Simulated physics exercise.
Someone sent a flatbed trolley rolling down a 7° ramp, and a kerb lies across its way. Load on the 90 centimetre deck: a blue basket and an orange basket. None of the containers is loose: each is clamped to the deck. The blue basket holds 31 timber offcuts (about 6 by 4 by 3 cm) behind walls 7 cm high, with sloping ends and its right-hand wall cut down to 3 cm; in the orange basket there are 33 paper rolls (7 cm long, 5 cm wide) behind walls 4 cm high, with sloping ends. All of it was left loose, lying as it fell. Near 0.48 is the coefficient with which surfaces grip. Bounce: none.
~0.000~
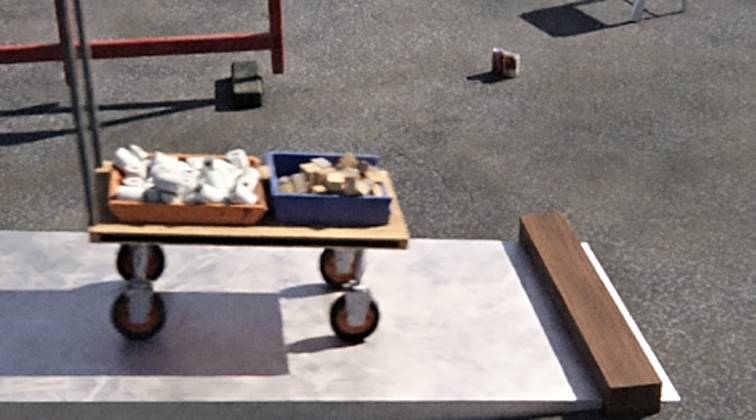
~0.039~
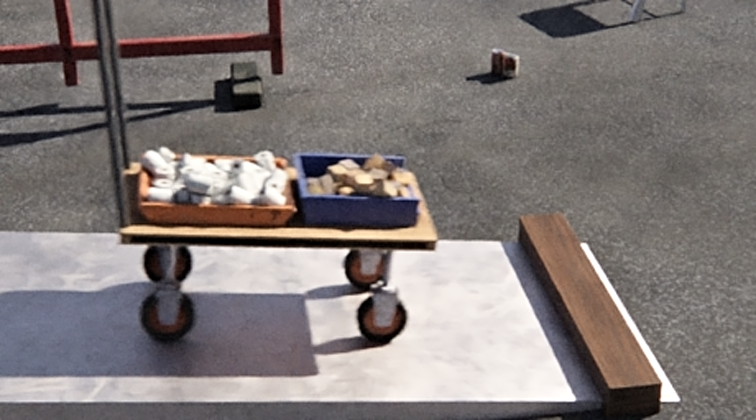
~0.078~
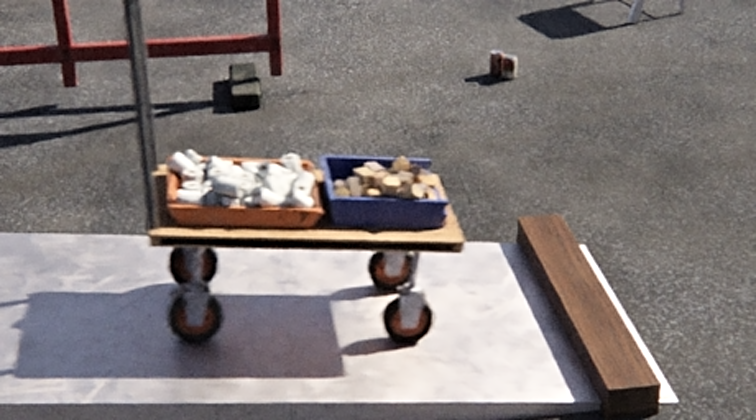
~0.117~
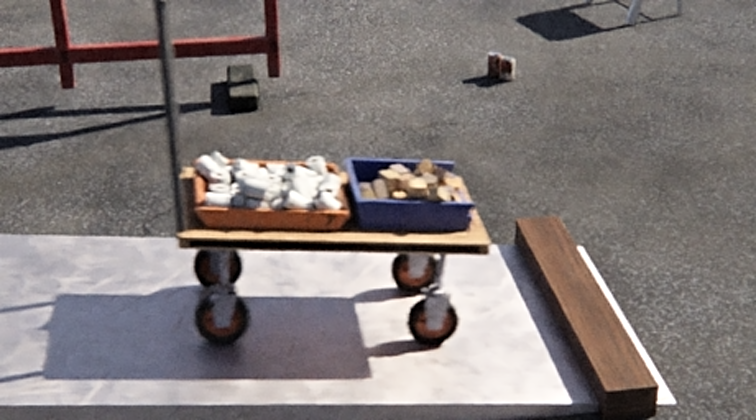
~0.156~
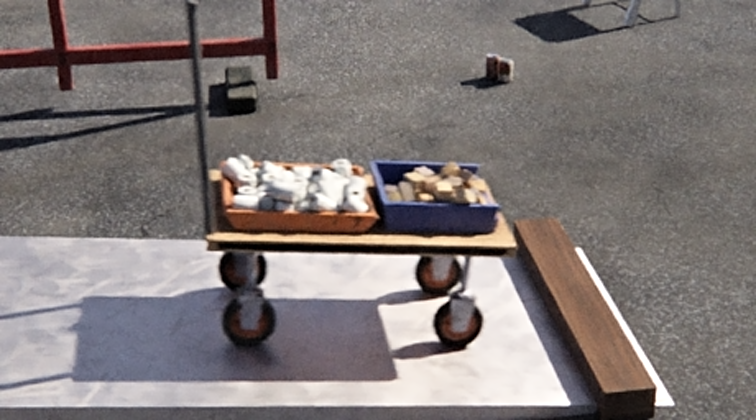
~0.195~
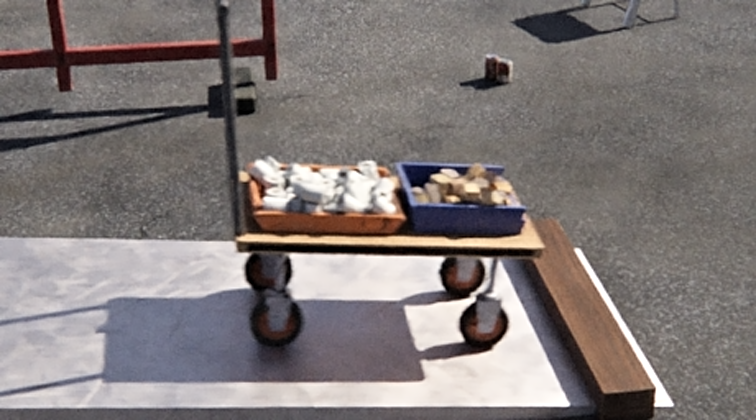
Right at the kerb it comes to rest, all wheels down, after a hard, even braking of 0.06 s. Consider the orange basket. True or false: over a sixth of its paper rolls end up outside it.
True.
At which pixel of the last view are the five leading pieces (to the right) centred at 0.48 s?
Their mean place is roughly (634, 183) in the last picture.
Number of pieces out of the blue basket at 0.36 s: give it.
The blue basket is at around 2.
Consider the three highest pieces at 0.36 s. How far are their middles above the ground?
On average roughly 62 centimetres up.
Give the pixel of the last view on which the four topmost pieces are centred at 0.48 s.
They are centred near pixel (461, 149).
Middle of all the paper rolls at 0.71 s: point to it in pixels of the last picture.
Middle approx. (440, 196).
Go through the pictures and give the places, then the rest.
In the first picture (we follow the rim corner now nearest the camera), orange basket at (112, 202); blue basket at (278, 194); 62 cm still to roll; nothing out yet.
In the second picture, orange basket at (142, 203); blue basket at (307, 196); 54 cm still to roll.
In the third picture, orange basket at (172, 205); blue basket at (335, 198); 45 cm still to roll.
In the fourth picture, orange basket at (200, 208); blue basket at (362, 200); 37 cm still to roll.
In the fifth picture, orange basket at (228, 210); blue basket at (389, 203); 28 cm still to roll.
In the sixth picture, orange basket at (258, 212); blue basket at (416, 204); 20 cm still to roll; nothing out yet.
After 0.26 s, the brake bites.
After 0.36 s, 2 of 31 out of the blue basket and 0 of 33 out of the orange basket.
After 0.48 s, 11 of 31 out of the blue basket and 5 of 33 out of the orange basket.
After 0.71 s, 14 of 31 out of the blue basket and 10 of 33 out of the orange basket.
When it is over (at 1.21 s), 15 of 31 out of the blue basket and 10 of 33 out of the orange basket. Asked share, 10 of 33, 30 per cent.
